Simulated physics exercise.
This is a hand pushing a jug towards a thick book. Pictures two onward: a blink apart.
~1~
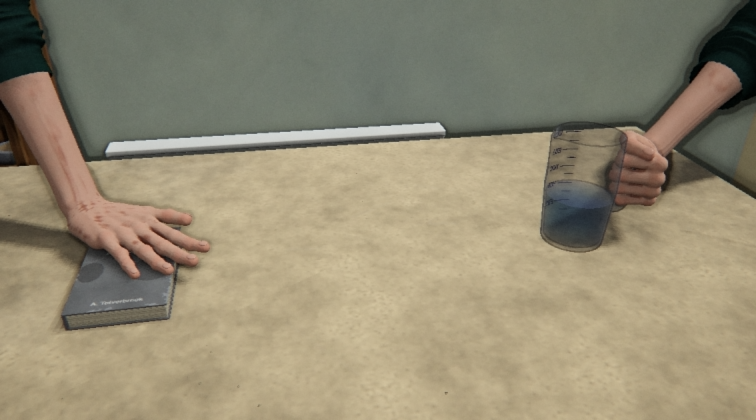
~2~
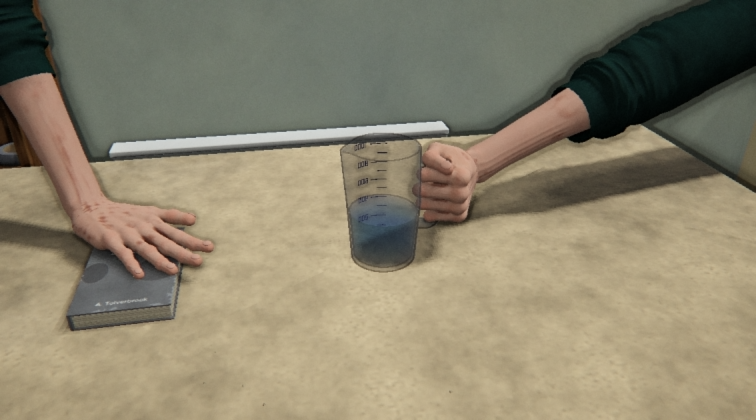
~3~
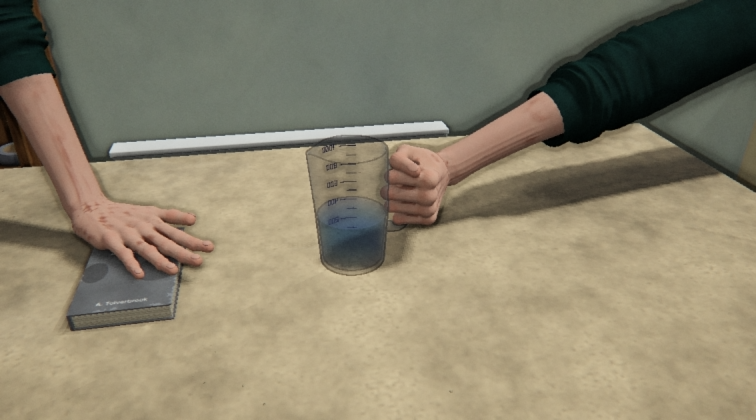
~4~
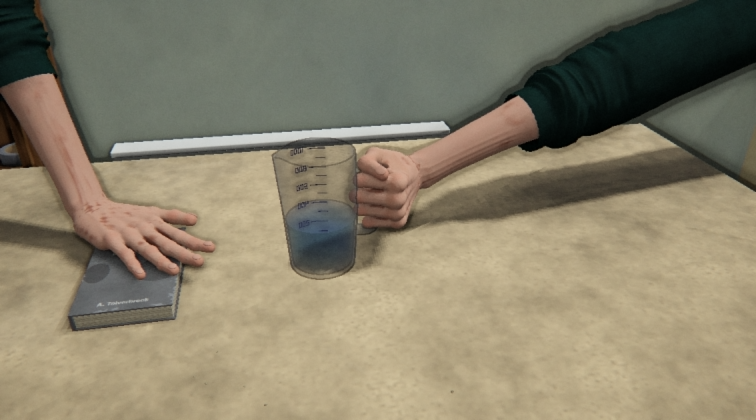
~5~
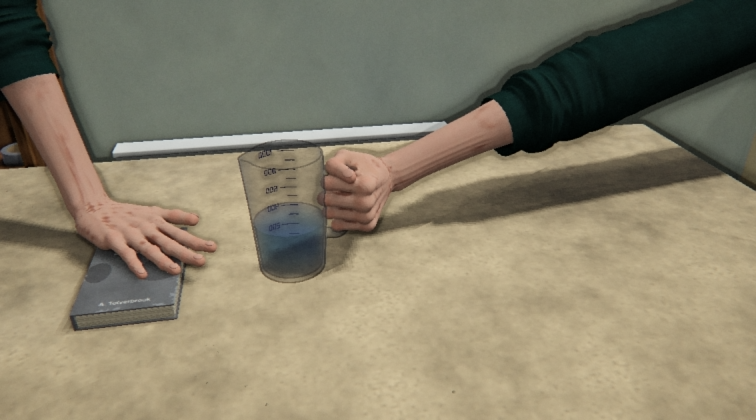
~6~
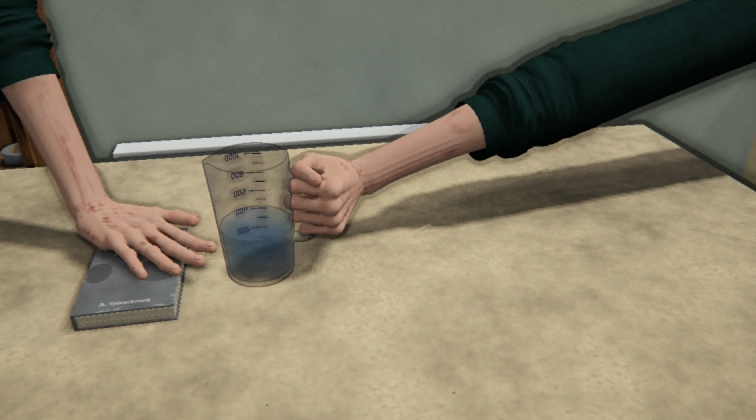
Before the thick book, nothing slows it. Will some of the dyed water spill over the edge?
No - the liquid stays contained.
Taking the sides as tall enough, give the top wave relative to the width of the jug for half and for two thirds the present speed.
About 25 % and 30 %.
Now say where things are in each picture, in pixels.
The first frame shows at rest; jug (581, 185) about half full; thick book (129, 273).
The second frame shows under way; jug about half full, surface at (383, 210).
In the third frame, 30 px further; jug (352, 203) about half full.
In the fourth frame, 30 px further; jug about half full, surface at (321, 216).
In the fifth frame, 30 px further; jug (289, 209) about half full.
In the sixth frame, 30 px further; jug about half full, surface at (256, 223); thick book (137, 274).
Next, the jug meets the thick book.
After that, the dyed water surges up the wall; the wave climbs under half way to the rim.
Finally, the jug stands at the thick book; its rim is dry.
